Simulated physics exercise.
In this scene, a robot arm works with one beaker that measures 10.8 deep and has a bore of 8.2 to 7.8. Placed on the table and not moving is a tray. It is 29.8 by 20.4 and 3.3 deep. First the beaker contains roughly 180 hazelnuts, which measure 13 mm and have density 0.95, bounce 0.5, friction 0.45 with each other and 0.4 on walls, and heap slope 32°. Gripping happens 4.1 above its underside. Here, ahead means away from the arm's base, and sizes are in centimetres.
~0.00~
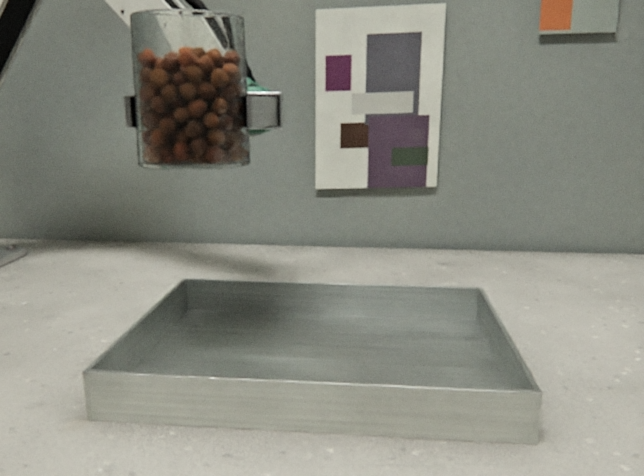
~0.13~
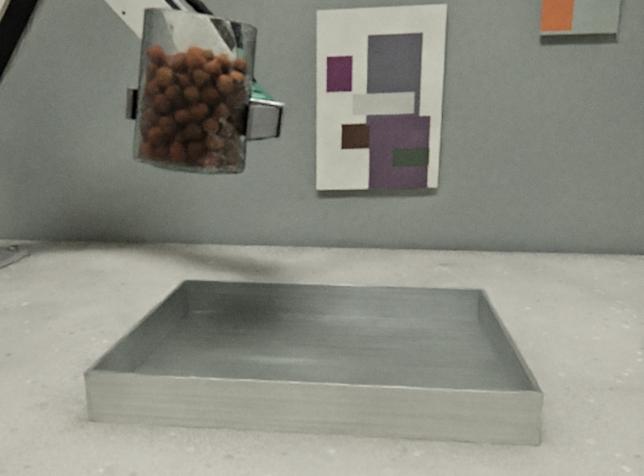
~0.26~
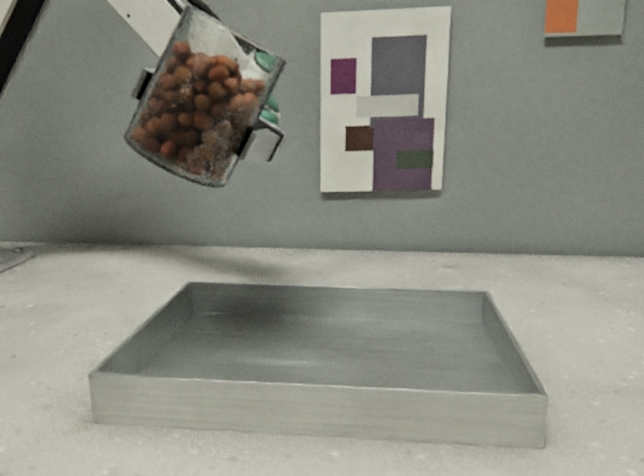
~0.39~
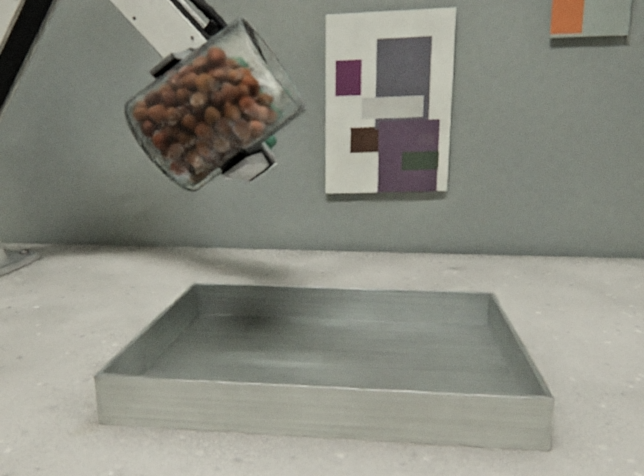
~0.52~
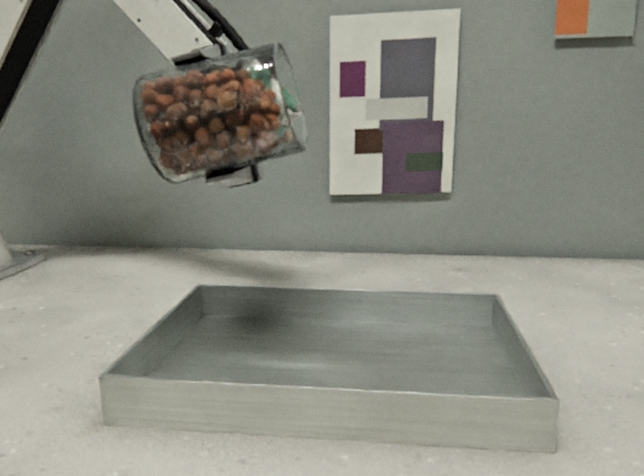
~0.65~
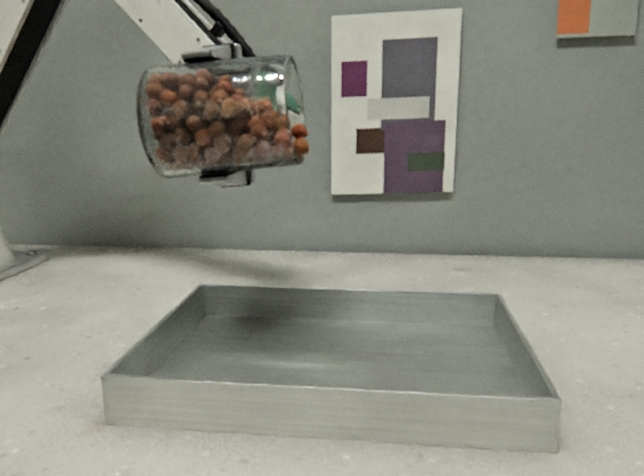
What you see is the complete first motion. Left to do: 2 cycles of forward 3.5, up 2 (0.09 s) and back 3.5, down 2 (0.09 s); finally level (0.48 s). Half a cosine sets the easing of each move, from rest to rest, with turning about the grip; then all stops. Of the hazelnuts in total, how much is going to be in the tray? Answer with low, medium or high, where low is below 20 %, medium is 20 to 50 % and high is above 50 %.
High.
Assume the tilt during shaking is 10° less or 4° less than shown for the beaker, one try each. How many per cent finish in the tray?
First try near 55 %, second near 75 %.
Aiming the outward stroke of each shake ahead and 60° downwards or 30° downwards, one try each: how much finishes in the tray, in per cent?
Roughly 25 per cent, then 45 per cent.
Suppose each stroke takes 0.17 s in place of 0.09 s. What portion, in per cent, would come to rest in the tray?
40 %.
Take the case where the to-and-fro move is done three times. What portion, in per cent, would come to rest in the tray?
Then roughly 90 percent.
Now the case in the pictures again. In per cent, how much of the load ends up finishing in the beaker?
End share: Around 15 per cent.
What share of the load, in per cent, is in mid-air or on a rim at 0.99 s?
Some 10 percent.
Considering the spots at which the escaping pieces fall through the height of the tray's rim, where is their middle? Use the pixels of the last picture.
Look at roughly (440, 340) in the last picture.
After 0.99 s, tilted 85° forward, highest piece 23 above the table; 109 in the tray, 55 in the beaker, 18 in flight or on a rim.
After 1.32 s, tilted 23° forward, highest piece 24 above the table; 145 in the tray, 31 in the beaker, 6 on the table or floor.
After 1.69 s, level, highest piece 21 above the table; 145 in the tray, 31 in the beaker, 6 on the table or floor.
After 2.74 s, level, highest piece 21 above the table; 145 in the tray, 31 in the beaker, 6 on the table or floor.
At rest, 145 in the tray, 31 in the beaker, 6 on the table or floor. That is 80 % in the tray.
